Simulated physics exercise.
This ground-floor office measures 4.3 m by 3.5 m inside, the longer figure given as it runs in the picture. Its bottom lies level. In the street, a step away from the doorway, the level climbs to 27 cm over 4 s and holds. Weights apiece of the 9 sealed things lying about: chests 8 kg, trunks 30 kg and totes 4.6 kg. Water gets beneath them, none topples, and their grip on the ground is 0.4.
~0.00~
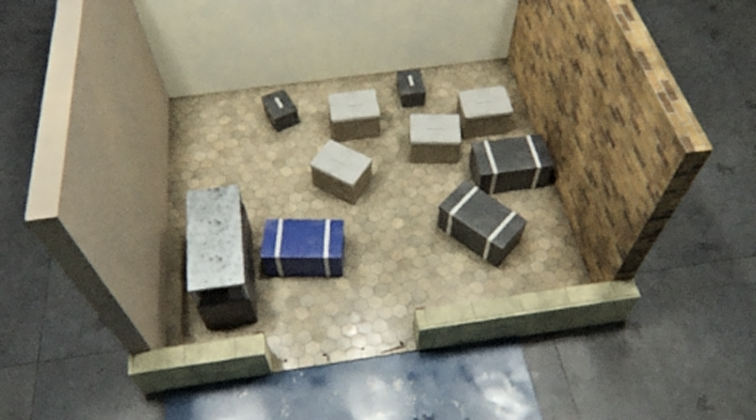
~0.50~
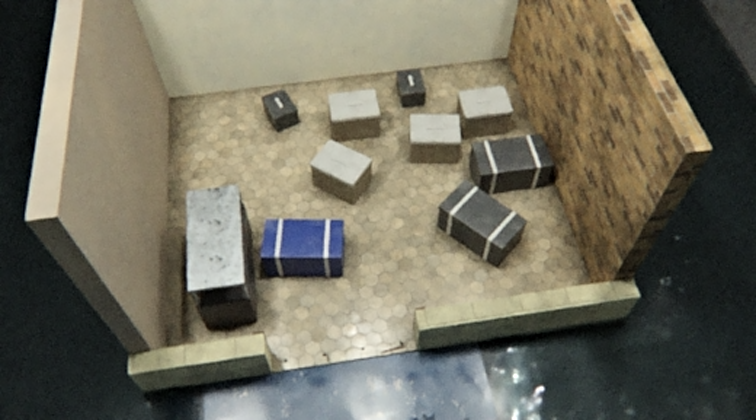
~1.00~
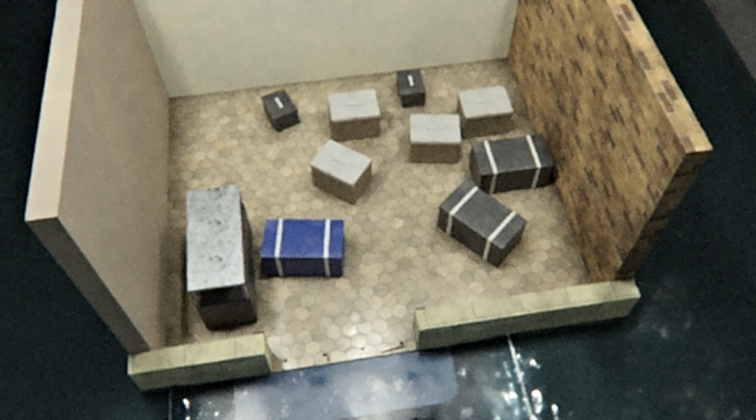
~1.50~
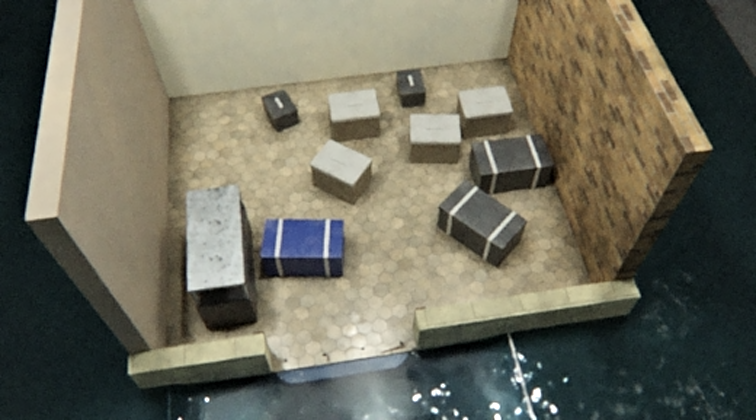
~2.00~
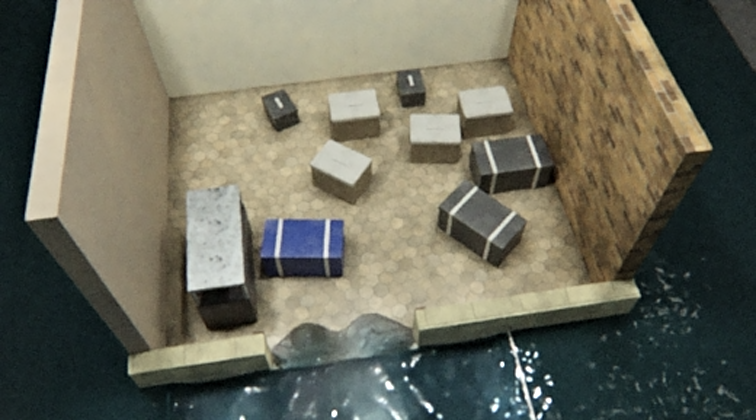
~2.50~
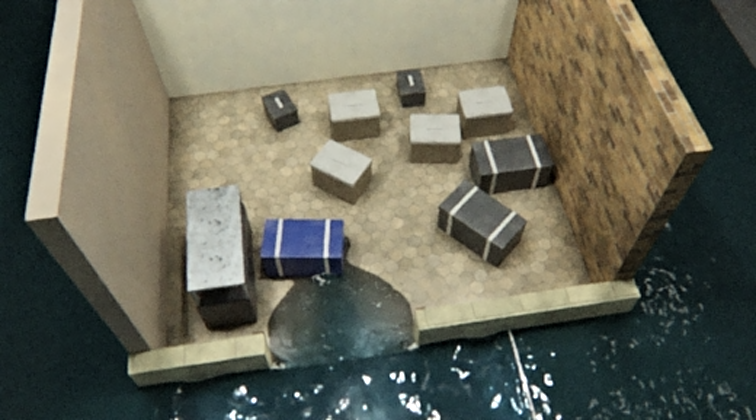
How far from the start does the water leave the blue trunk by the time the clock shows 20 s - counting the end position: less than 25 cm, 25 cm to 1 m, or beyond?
Blue trunk ends far away.
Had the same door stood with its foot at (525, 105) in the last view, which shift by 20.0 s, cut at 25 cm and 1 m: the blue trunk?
Then the blue trunk ends far away.
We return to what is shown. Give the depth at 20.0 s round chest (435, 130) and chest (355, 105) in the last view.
Roughly 20 and 25 cm.
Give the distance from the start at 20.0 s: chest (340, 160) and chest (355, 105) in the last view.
In that order: 100 cm, 250 cm.
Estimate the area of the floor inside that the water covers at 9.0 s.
Roughly 15 m2.
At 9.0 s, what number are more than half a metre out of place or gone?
By then 8.
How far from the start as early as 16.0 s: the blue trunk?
Roughly 150 cm by then.
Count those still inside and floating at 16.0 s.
9 of them.
After 4.0 s the blue trunk is near (298, 188), 0.6 m from its start, aground; 0 afloat.
After 9.0 s the blue trunk is near (241, 102), 1.9 m from its start, afloat; 8 afloat.
After 16.0 s the blue trunk is near (178, 173), 1.5 m from its start, afloat; 9 afloat.
After 20.0 s the blue trunk is near (254, 123), 1.5 m from its start, afloat; 9 afloat.
